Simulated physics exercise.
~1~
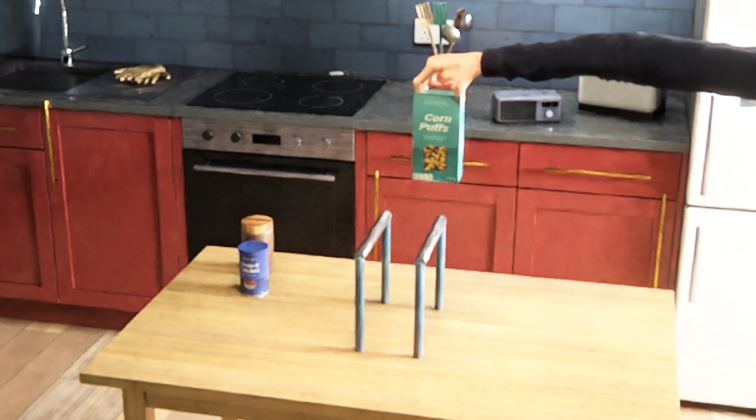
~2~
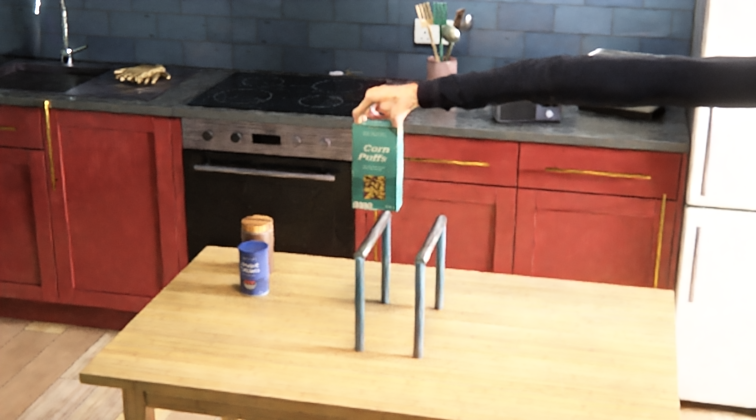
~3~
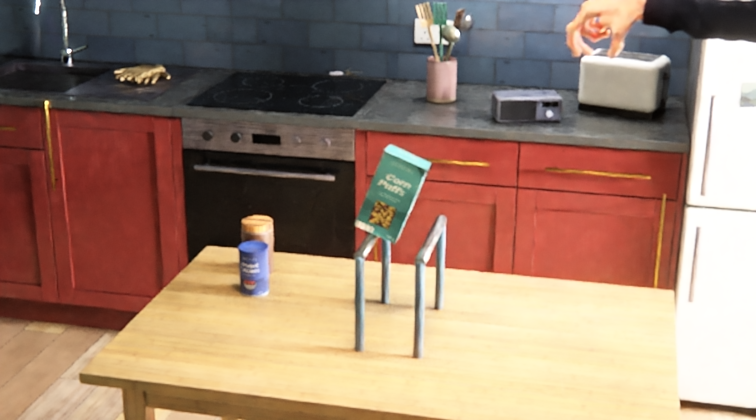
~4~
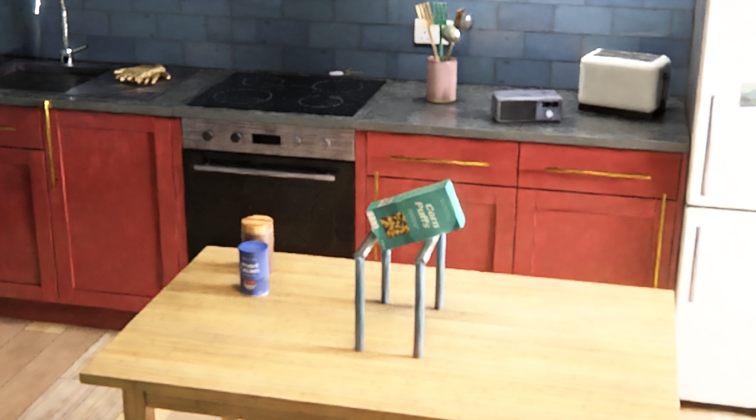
In a kitchen with red cabinets, a hand carried a turquoise Corn Puffs box left over two metal supports on a wooden table and let go, and the box tipped rightward and ended up lying across them, beside an undisturbed blue tin and brown jar.
